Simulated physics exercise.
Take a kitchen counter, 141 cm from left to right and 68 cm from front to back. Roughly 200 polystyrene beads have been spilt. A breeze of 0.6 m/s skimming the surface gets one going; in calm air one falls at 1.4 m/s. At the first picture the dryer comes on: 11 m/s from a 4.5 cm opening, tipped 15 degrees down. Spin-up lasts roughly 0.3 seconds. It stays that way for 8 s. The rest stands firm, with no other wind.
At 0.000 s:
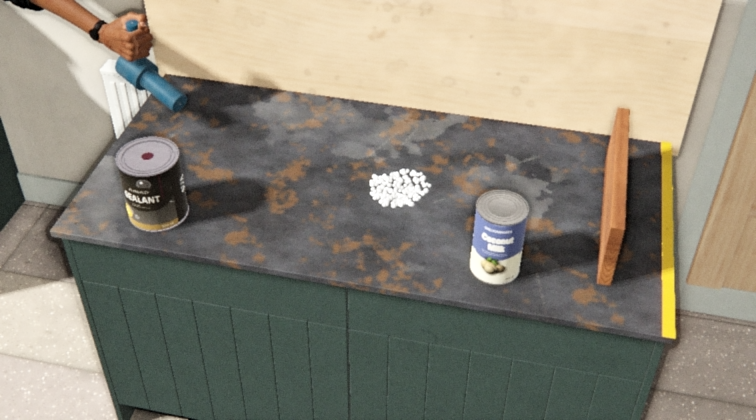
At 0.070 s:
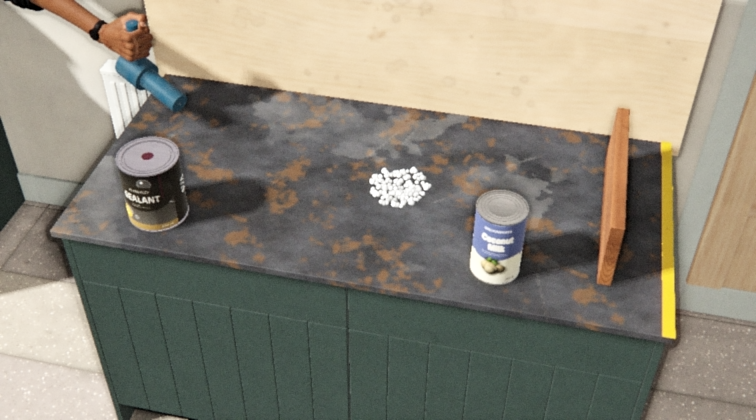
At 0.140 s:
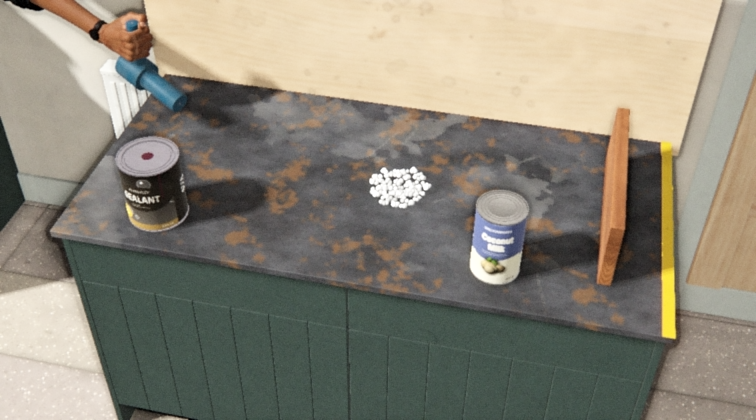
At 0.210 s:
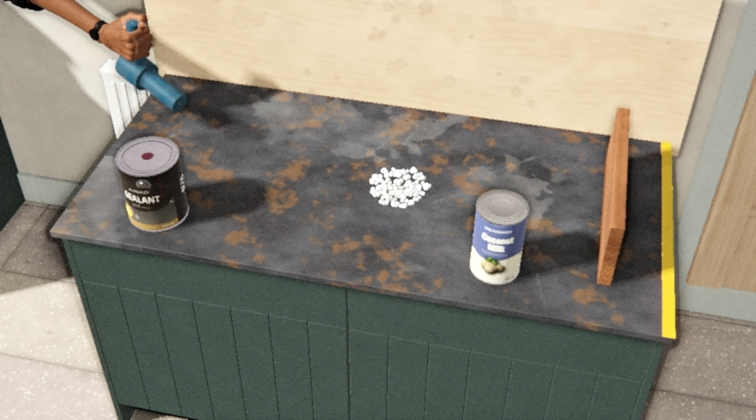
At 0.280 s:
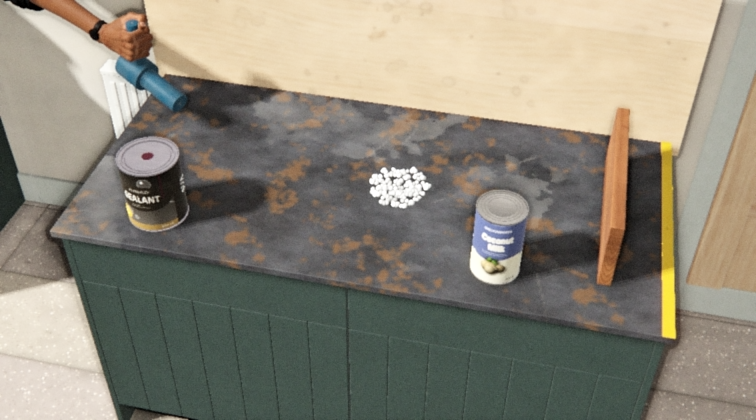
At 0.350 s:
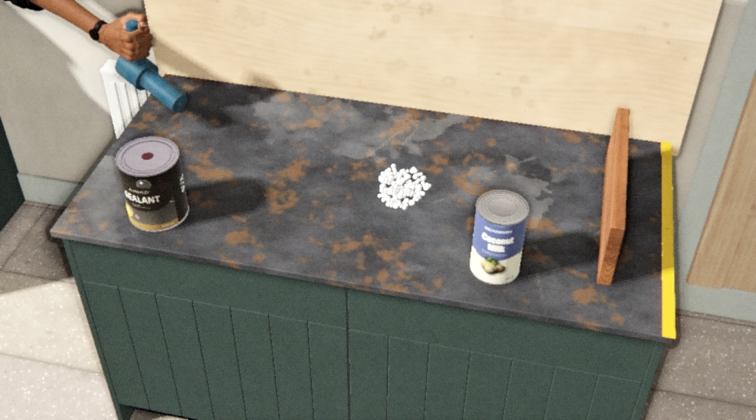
In this clip, a hand holds a blue dryer over the left end of a dark, rust-flecked counter with two tins and an upright board, and a small pile of white beads stays still before shifting slightly right.
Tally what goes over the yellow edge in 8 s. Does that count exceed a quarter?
Yes. More than a quarter goes over that edge.
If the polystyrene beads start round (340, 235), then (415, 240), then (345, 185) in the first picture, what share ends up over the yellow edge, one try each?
0, 5 and 70 in a hundred, respectively.
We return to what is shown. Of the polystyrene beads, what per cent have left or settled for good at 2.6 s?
The share is about 30 %.
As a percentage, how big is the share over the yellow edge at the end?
Roughly 80 percent at the end.
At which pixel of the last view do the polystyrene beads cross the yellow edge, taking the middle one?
Near (672, 150).
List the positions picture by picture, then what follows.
The middle of the polystyrene beads is near (397, 189), none has stirred yet and the mouth of the dryer is at (180, 104), in the first picture.
The middle of the polystyrene beads is near (397, 189), none has stirred yet and the yellow edge is centred on (673, 229), in the second picture.
The middle of the polystyrene beads is near (397, 189), none has stirred yet, the top of a tin is at (502, 207) and the top of a board is at (621, 163), in the third picture.
The middle of the polystyrene beads is near (397, 189) and none has stirred yet, in the fourth picture.
The middle of the polystyrene beads is near (397, 189) and none has stirred yet, in the fifth picture.
The middle of the polystyrene beads is near (399, 189), the farthest in sight from the dryer is at (430, 186) and about 10 % have left their places, in the sixth picture.
After 1.6 s the count stands so, 0 % are over the yellow edge; the middle of those still in play is near (597, 168).
After 2.6 s the count stands so, 30 % are over the yellow edge; the middle of those still in play is near (606, 151).
After 4.4 s the count stands so, 64 % are over the yellow edge; the middle of those still in play is near (606, 152).
After 8.0 s, at the end, 78 % are over the yellow edge.
